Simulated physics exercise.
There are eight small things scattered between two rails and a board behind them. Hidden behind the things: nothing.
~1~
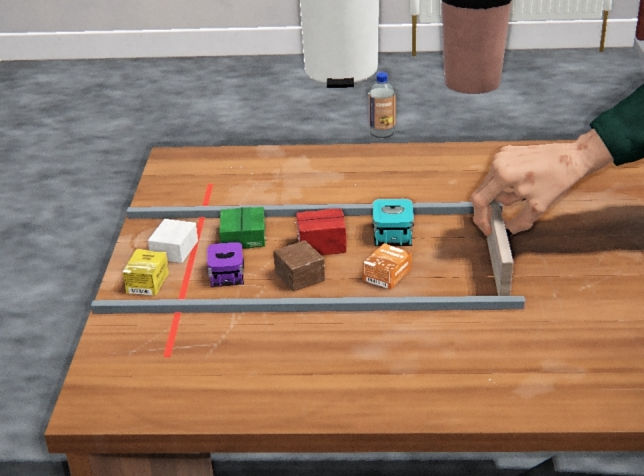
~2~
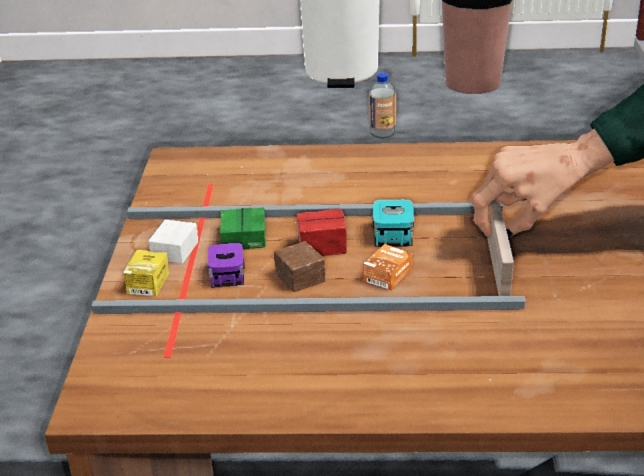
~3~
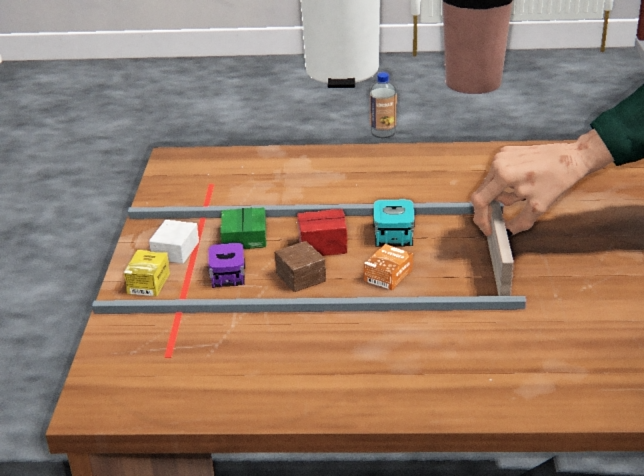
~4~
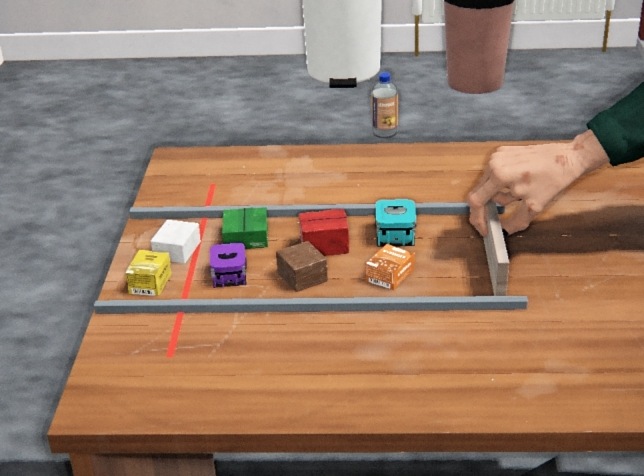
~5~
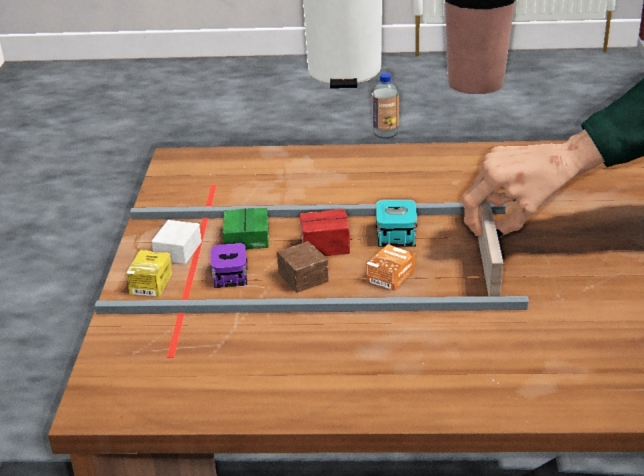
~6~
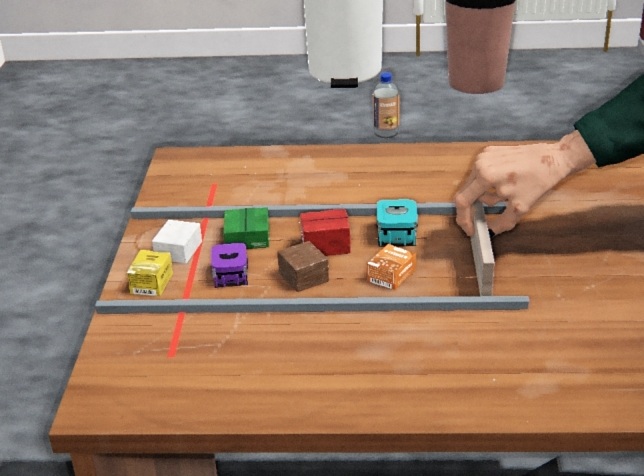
On a wooden table, a hand slides a board slightly left toward eight small still objects.
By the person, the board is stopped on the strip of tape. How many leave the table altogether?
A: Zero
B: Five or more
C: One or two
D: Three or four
Three or four.
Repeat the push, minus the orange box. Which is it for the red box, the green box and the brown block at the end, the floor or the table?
The red box? It does not drop. The green box? It heads down. The brown block? It does not drop.
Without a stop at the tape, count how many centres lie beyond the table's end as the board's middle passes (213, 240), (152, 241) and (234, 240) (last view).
The counts would come out as 3, 6 and 0.
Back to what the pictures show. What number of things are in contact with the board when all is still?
The count comes out at 2.
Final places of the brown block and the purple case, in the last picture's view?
They finish at roughly (140, 265) and (106, 269) respectively.
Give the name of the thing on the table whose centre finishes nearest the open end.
It would be the purple case, I'd say.
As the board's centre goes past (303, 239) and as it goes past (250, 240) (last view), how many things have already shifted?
The number moved is 7 and then 8.
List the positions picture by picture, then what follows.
In the first frame, yellow box (146, 273); white block (173, 241); purple case (226, 265); board (496, 236); tape (191, 259).
In the second frame, white block (174, 241); green box (243, 228).
In the third frame, purple case (227, 266); board (497, 236).
In the fourth frame, yellow box (149, 273); red box (324, 233).
In the fifth frame, white block (177, 242); orange box (391, 267).
In the sixth frame, yellow box (150, 273); white block (177, 241); purple case (230, 266); board (479, 237); tape (195, 260).
Early on, none off yet; yellow box at rest near (150, 273); white block at rest near (177, 241); purple case at rest near (230, 266).
A while later, none off yet; yellow box at rest near (150, 273); white block moving near (170, 242); purple case at rest near (229, 266).
Further along, none off yet; yellow box travelled about its own width near (122, 274); white block travelled about its own width near (118, 247); purple case travelled well along near (158, 266).
Finally, the number that fall off is three or four; lost, green box, white block and yellow box.
